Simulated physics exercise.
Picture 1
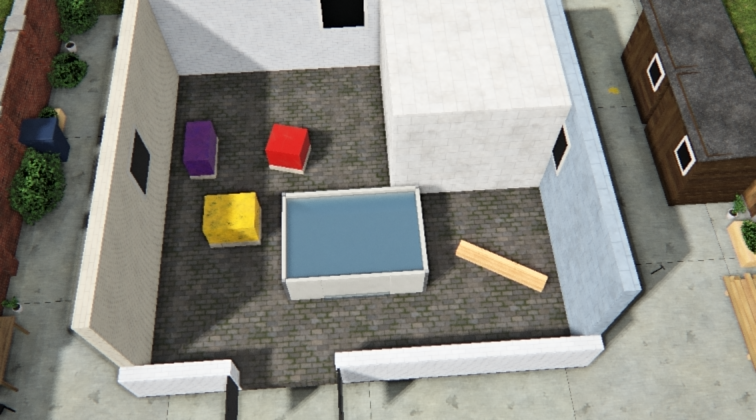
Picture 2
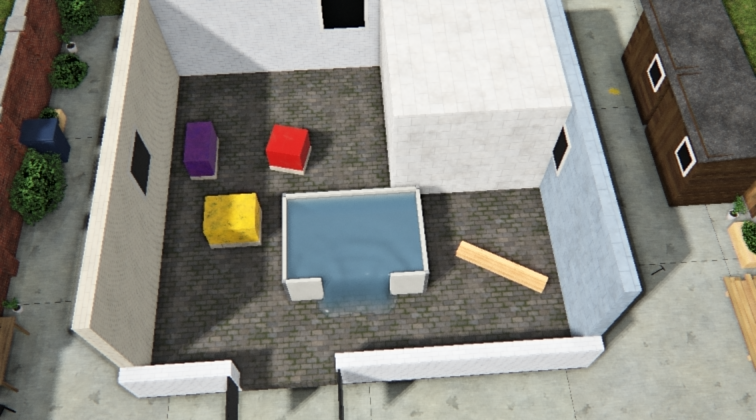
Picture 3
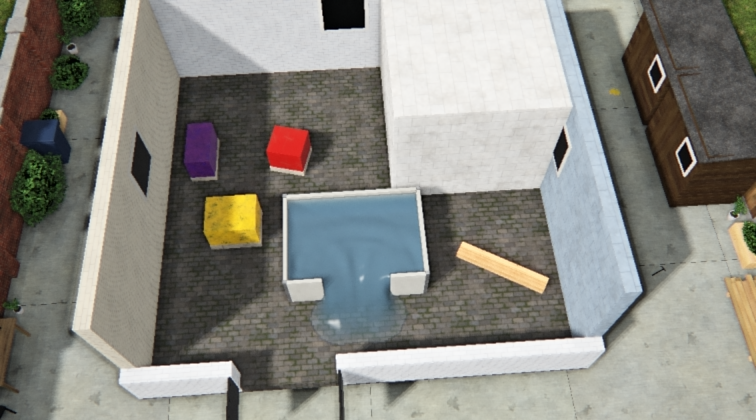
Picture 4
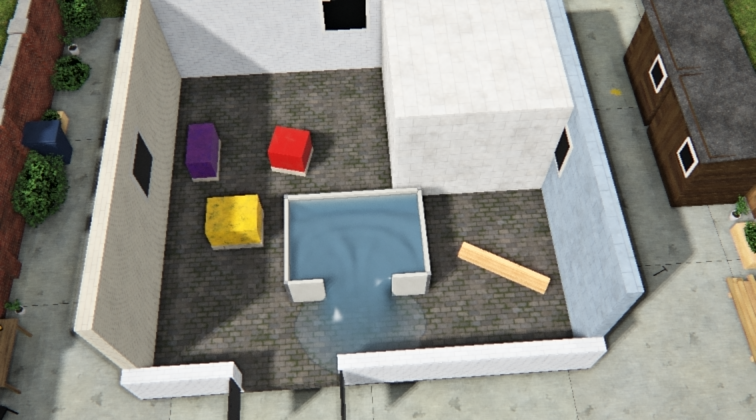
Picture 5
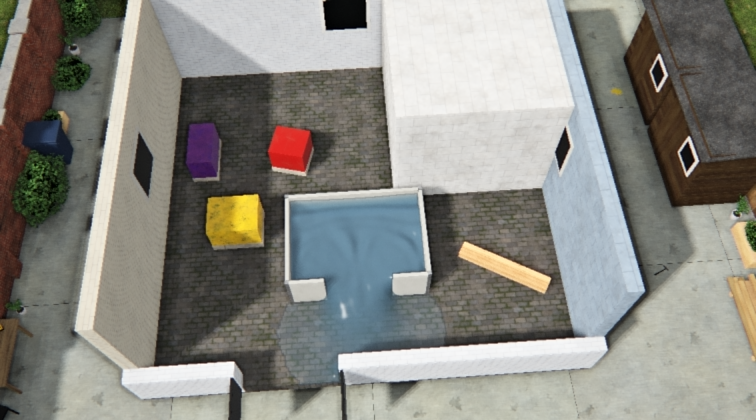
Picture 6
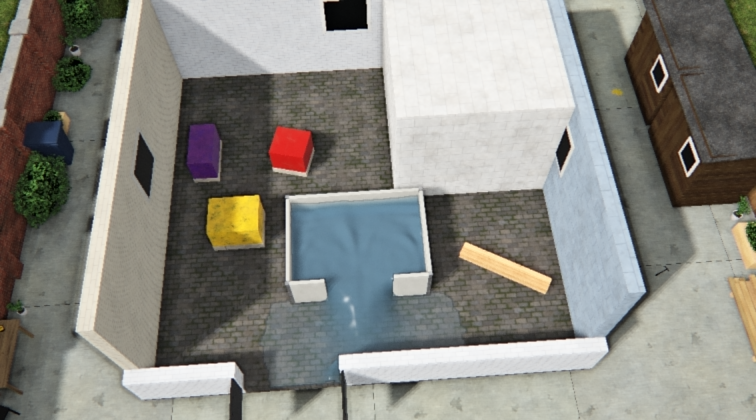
Water poured out of an open tank through a gap in its front wall and spread across the dark paved yard toward the low white wall, while the colored boxes and wooden plank stayed put.
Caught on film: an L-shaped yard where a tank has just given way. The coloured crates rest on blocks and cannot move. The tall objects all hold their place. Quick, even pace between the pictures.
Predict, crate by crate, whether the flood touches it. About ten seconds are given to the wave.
The yellow crate sits high enough, the red crate sits high enough, the purple crate sits high enough.
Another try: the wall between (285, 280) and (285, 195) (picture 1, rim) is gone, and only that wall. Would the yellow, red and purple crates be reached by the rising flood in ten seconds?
I'd say the yellow crate is overrun, while the red crate is overrun and the purple crate is overrun.
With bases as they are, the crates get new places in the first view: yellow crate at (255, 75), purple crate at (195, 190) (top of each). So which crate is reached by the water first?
My pick is the one in purple.
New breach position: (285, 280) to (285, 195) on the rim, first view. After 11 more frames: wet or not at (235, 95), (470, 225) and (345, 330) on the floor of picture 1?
Sodden, then spared, then spared.
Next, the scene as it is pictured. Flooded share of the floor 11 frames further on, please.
I'd say close to 30 per cent.
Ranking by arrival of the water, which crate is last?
Clearly the red one.
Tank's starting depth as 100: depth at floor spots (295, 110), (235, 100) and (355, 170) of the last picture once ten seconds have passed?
At the three places, in the order asked: Around 2, 2 and 0 per cent.
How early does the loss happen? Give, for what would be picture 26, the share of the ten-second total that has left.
It comes to around 60 per cent.
A moment on, water covers 15 % of the floor; the yellow crate not reached, the red crate not reached, the purple crate not reached.
Next, water covers 30 % of the floor; the yellow crate not reached, the red crate not reached, the purple crate not reached.
Then, water covers 40 % of the floor; the yellow crate not reached, the red crate not reached, the purple crate not reached.
Later, water covers 60 % of the floor; the yellow crate water round its plinth, the red crate water round its plinth, the purple crate water round its plinth.
In the end, water covers 80 % of the floor; the yellow crate stayed above the water, the red crate stayed above the water, the purple crate stayed above the water.
